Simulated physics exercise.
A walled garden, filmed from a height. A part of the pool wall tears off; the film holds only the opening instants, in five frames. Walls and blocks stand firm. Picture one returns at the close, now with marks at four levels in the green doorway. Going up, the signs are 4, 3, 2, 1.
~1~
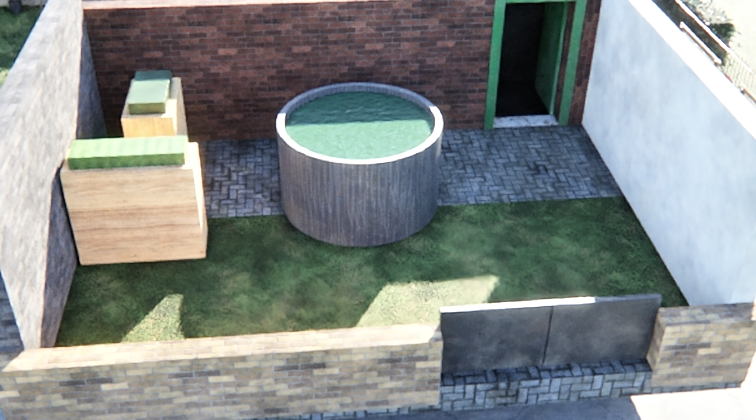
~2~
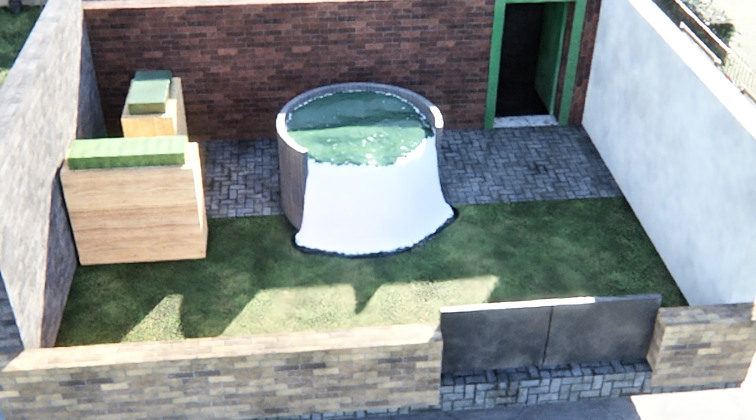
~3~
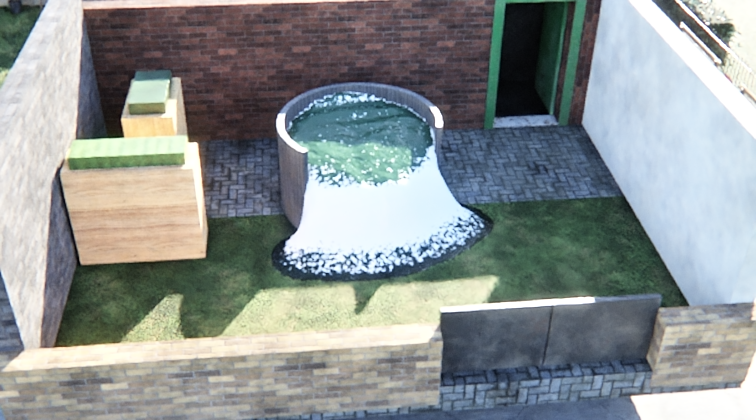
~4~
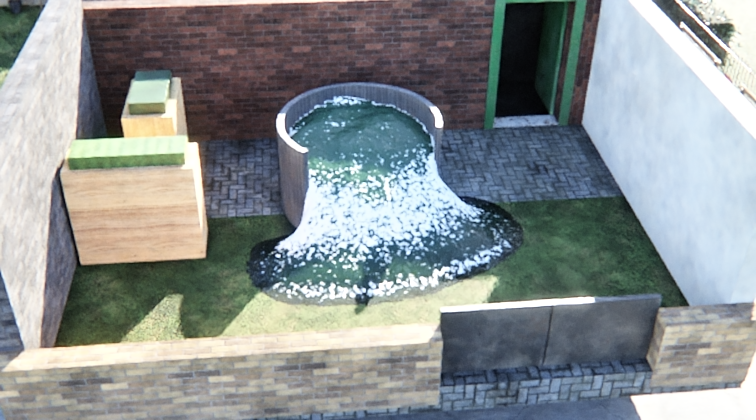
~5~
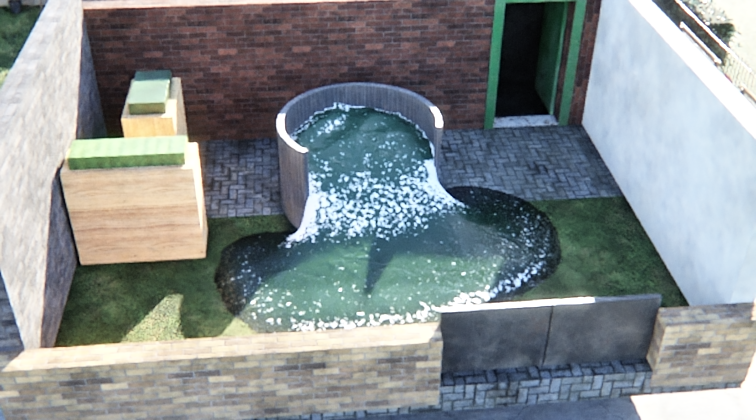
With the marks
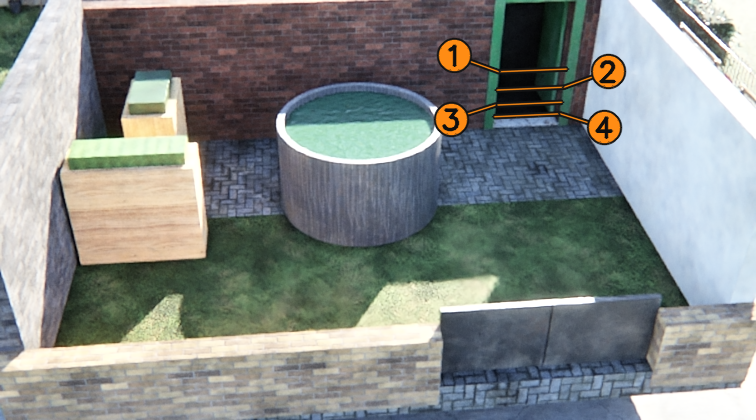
In a walled garden, a round pool stood full and still until its front gave way, and foaming green water poured out and spread wide across the grass toward the shut gate.
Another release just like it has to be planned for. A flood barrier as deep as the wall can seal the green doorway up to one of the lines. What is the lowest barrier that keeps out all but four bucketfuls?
Go for 4.
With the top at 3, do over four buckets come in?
No, that is safe.
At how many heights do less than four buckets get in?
All of the four.
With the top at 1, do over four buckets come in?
No.
On the marked copy, 1 at (532, 70); 2 at (530, 88); 3 at (528, 103); 4 at (527, 115); from the bottom up 4, 3, 2, 1.
With 1, nothing gets over.
With 2, nothing gets over.
With 3, nothing gets over.
With 4, a splash gets over, under a bucket.
